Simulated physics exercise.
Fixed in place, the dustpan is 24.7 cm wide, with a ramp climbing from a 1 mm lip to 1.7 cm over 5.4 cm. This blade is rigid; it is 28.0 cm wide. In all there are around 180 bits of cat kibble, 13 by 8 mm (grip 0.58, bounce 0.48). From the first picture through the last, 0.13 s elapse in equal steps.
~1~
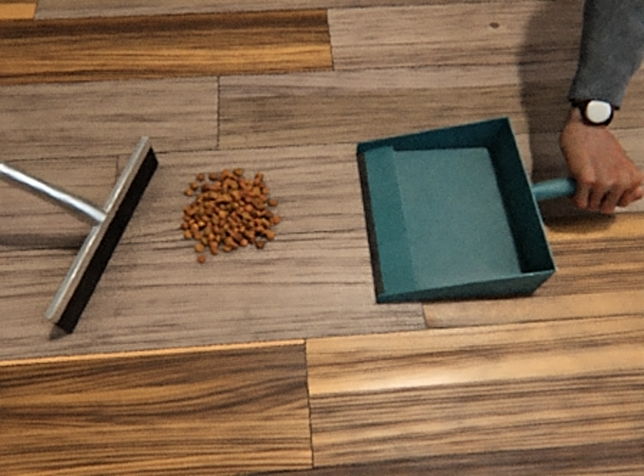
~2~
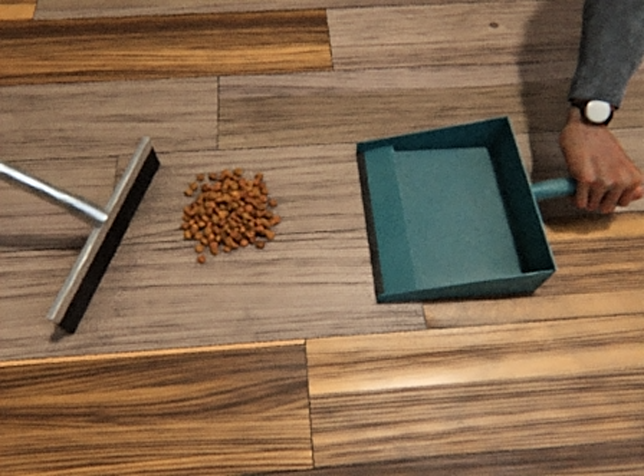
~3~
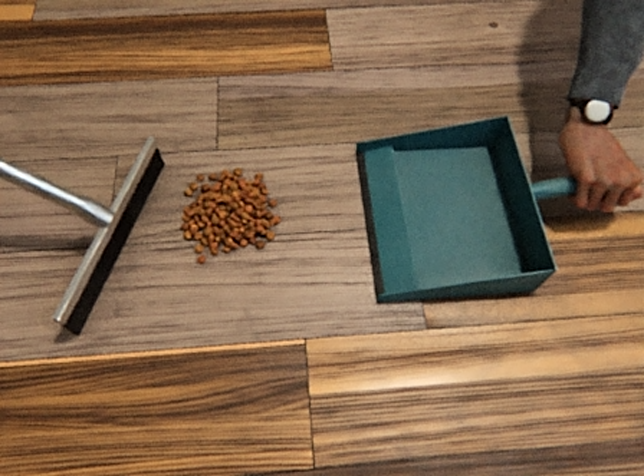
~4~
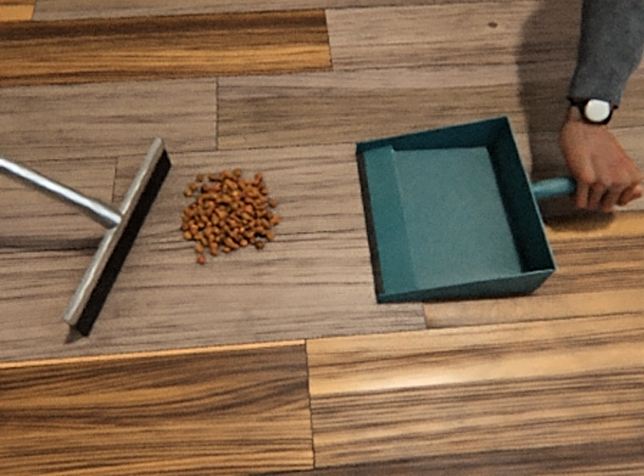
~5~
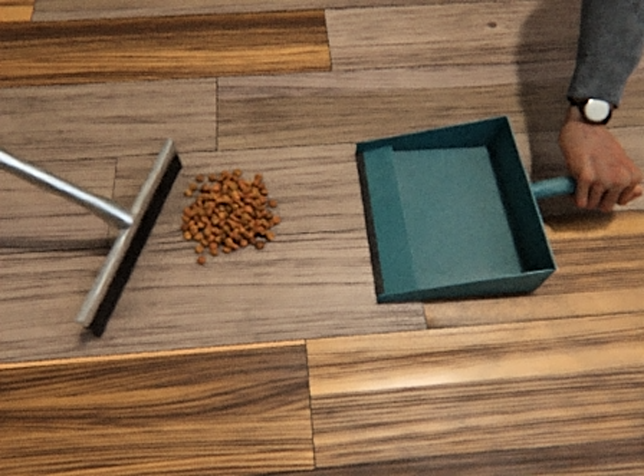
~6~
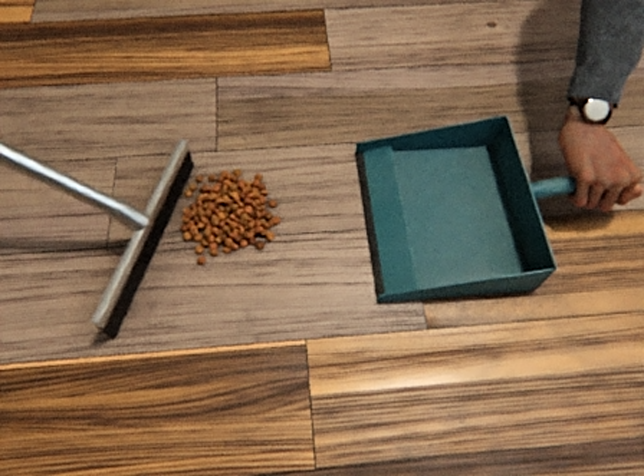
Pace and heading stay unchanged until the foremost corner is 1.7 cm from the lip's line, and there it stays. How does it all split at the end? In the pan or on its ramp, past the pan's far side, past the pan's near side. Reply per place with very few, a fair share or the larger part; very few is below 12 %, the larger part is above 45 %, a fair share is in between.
Pan: A fair share; far side: Very few; near side: Very few.
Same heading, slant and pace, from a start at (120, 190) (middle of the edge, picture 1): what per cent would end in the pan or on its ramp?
About 10 per cent.
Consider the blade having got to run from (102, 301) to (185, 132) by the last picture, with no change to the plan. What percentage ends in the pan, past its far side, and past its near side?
That ends as pan 5, far 5, and near 0.
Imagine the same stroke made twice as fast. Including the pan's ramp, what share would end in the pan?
I'd put it at close to 65 per cent.
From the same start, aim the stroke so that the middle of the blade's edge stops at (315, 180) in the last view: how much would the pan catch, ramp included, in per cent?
Close to 5 in a hundred.
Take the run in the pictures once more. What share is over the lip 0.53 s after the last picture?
About 20 percent.
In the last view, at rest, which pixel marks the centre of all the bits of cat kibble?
About (357, 231).
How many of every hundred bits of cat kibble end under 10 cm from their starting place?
Around 0 in a hundred.
Then, 0.17 s after the last picture, middle of the blade 18 cm from the lip; 0 % over the lip, far side 0 %, near side 0 %.
Then, 0.29 s after the last picture, middle of the blade 9 cm from the lip; 0 % over the lip, far side 0 %, near side 0 %.
Then, 0.53 s after the last picture, middle of the blade 6 cm from the lip; 20 % over the lip, far side 0 %, near side 5 %.
In the end, pan 20 %, far side 0 %, near side 5 %, in front of the lip or behind the blade 75 %.
